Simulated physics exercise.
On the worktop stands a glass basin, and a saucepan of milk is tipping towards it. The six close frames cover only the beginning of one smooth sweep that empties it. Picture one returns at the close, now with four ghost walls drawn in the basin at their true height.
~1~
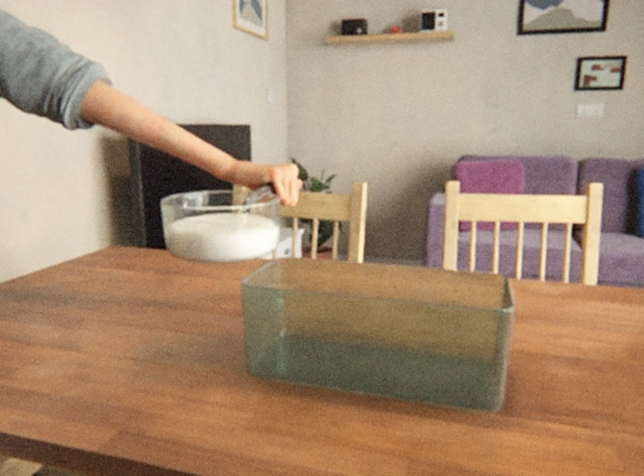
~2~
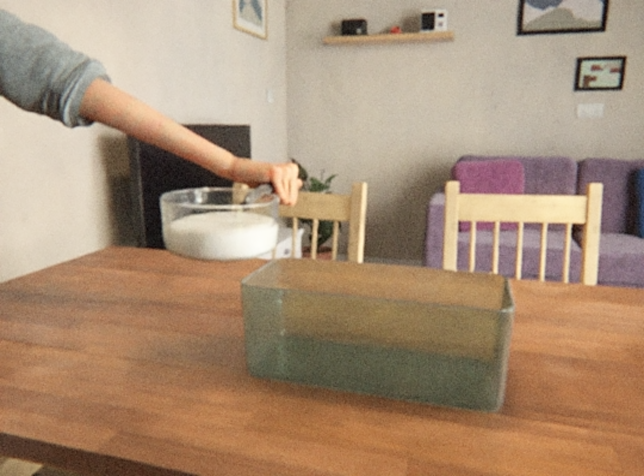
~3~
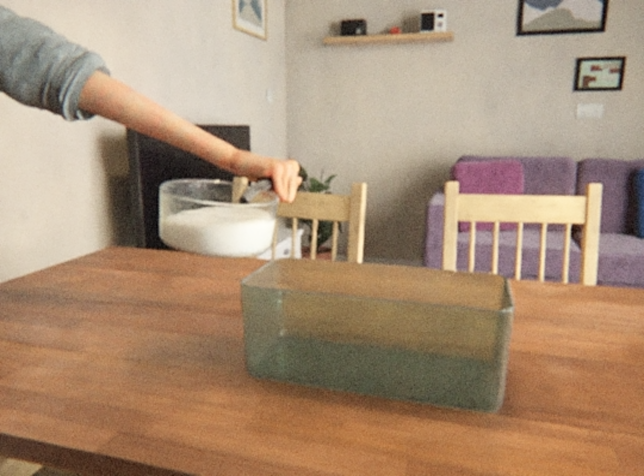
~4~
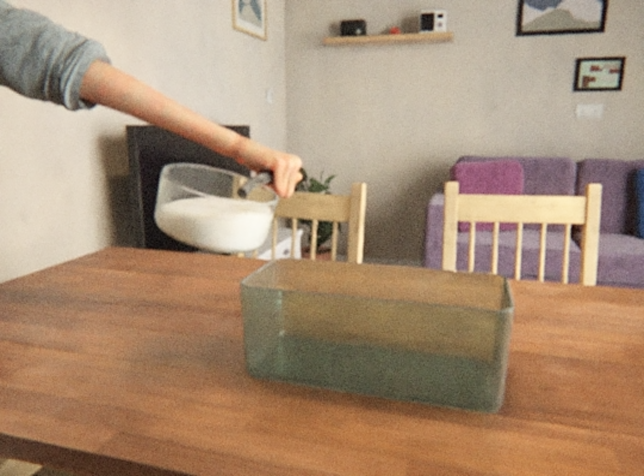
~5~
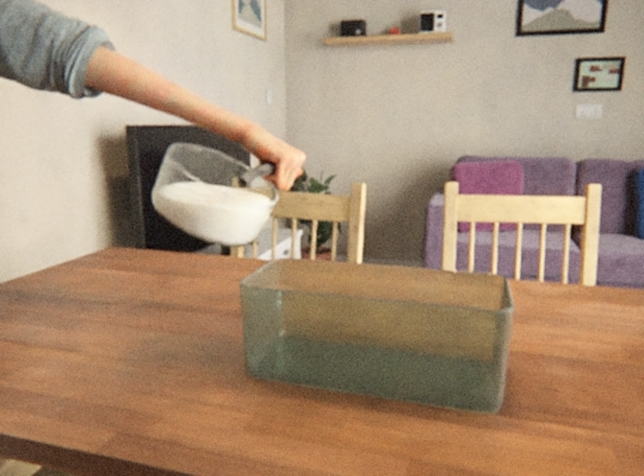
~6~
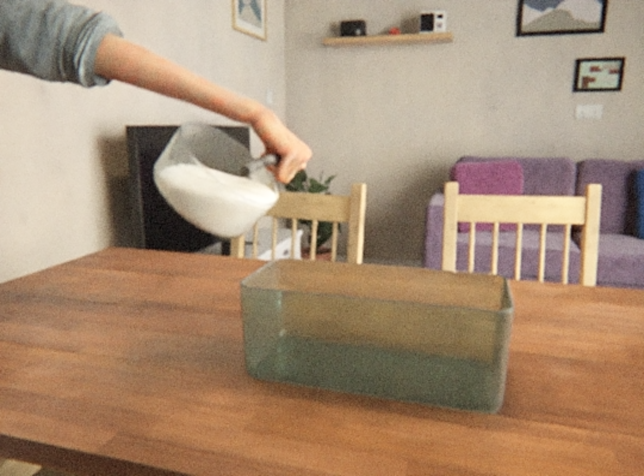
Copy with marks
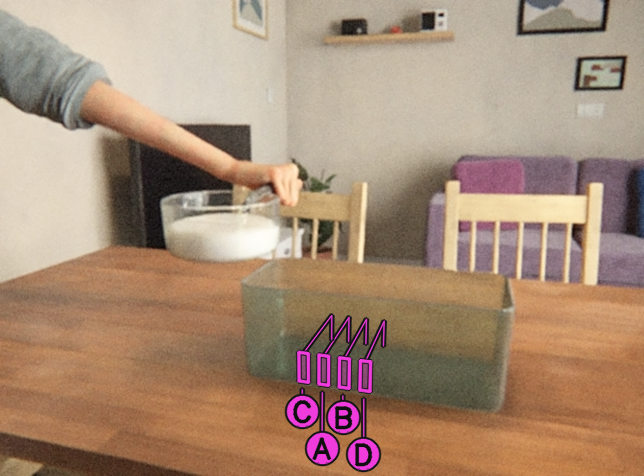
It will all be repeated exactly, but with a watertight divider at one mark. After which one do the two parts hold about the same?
Place B does it best.
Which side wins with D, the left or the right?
The left one.
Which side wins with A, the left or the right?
More ends on the right.
On the marked copy, A at (322, 392); B at (342, 395); C at (302, 389); D at (363, 398).
With A, about 23 % ends left of the wall and 76 % right of it.
With B, about 53 % ends left of the wall and 44 % right of it; 3 % is lost outside.
With C, about 12 % ends left of the wall and 86 % right of it.
With D, about 81 % ends left of the wall and 14 % right of it; 4 % is lost outside.
